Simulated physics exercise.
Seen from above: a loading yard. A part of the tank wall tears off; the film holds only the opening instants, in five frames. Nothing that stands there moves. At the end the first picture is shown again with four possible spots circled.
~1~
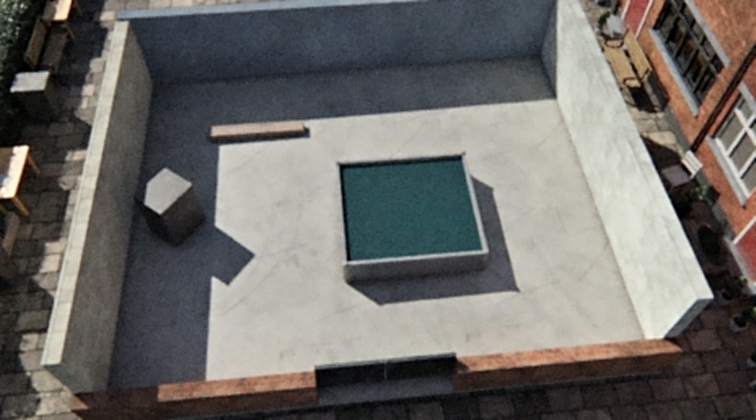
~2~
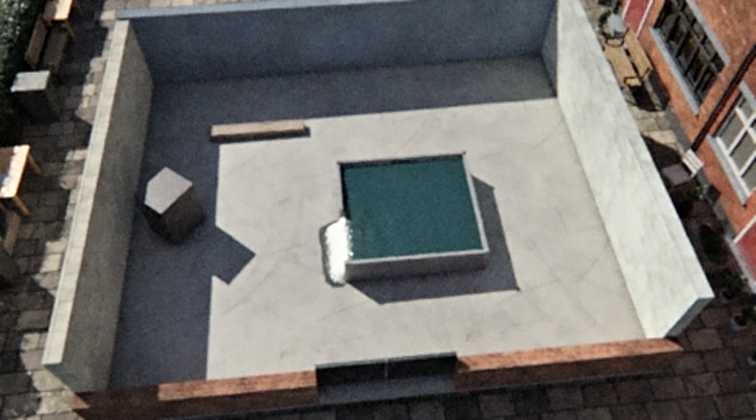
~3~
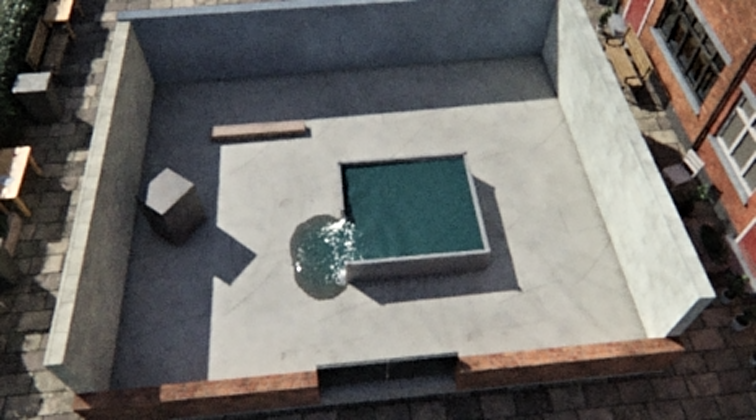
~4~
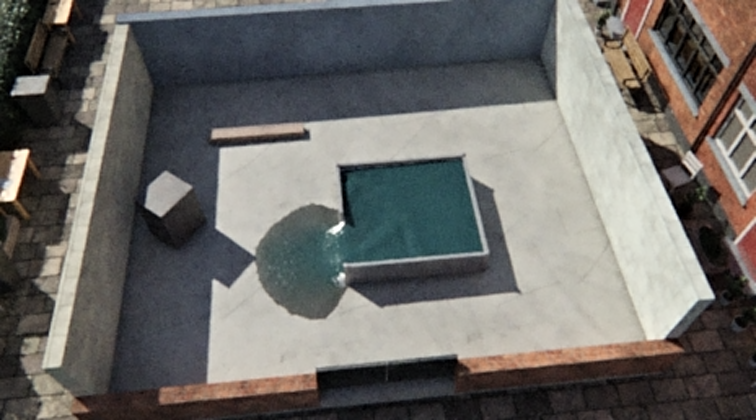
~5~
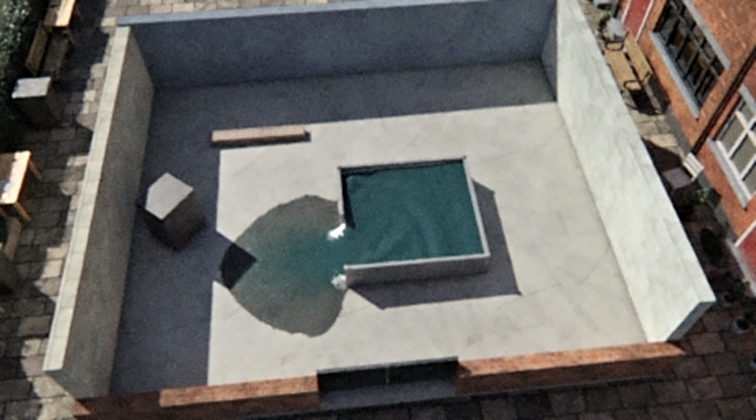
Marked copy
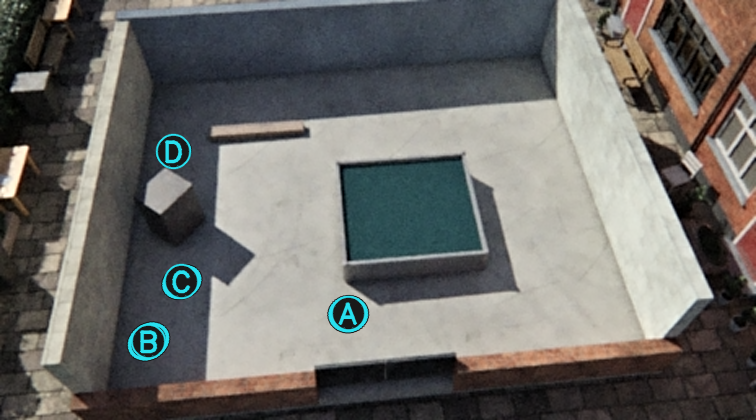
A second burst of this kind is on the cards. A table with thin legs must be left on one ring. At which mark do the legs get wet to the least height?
Go for A.
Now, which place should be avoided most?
That is place B.
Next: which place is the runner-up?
That is place D.
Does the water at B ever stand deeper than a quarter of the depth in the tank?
Yes, clearly.
On the marked copy, A at (348, 313); B at (148, 341); C at (181, 281); D at (173, 151).
With A, the water peaks at about 10 % of the depth that stood in the tank.
With B, the water peaks at about 62 % of the depth that stood in the tank.
With C, the water peaks at about 41 % of the depth that stood in the tank.
With D, the water peaks at about 18 % of the depth that stood in the tank.
